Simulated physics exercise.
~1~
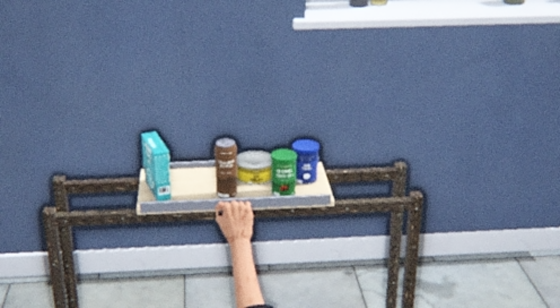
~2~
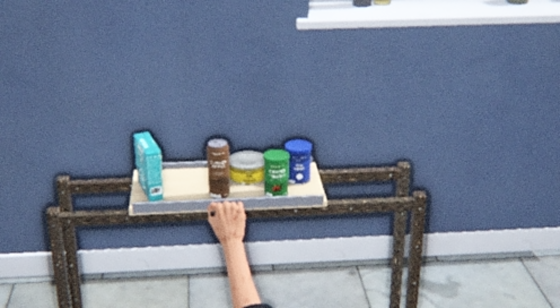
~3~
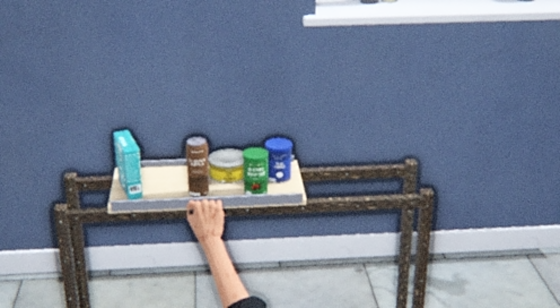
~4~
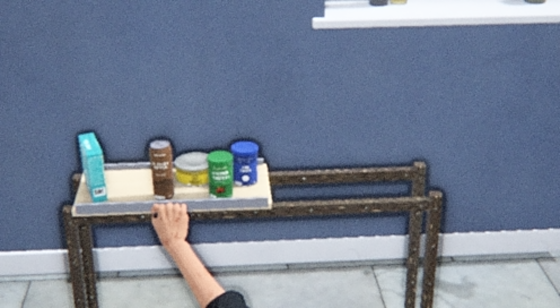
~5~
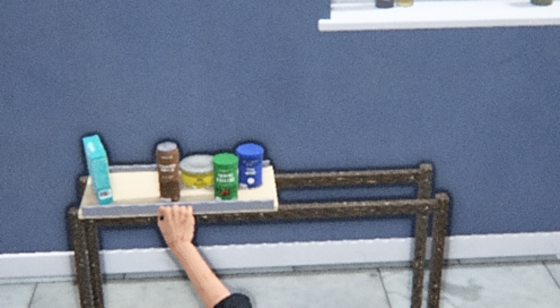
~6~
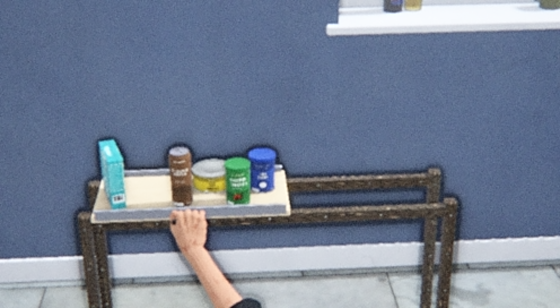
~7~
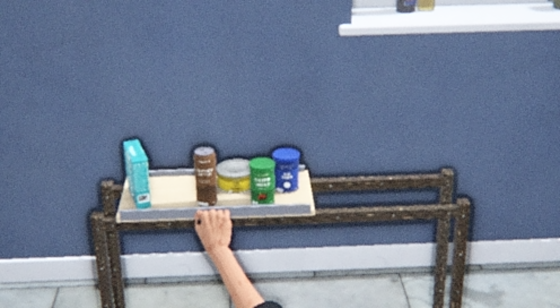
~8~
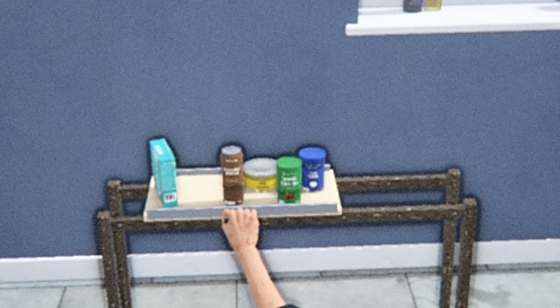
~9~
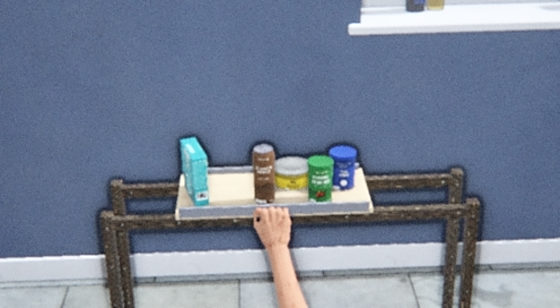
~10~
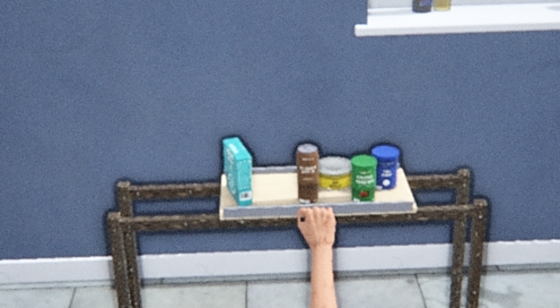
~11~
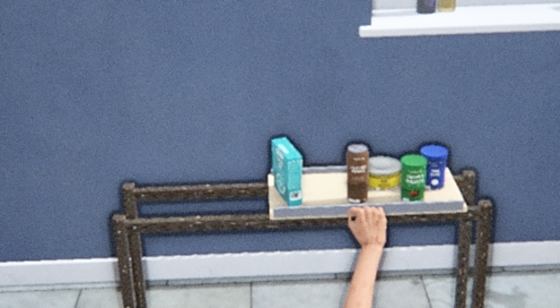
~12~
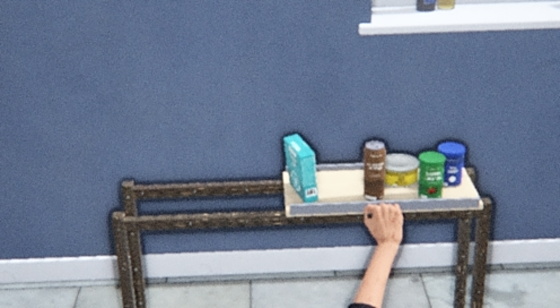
A cream tray holding a turquoise packet, a brown can, a yellow tub and green and blue tins slid left along a dark frame, guided by a hand, then moved right to the far end, with all five items still standing in place.
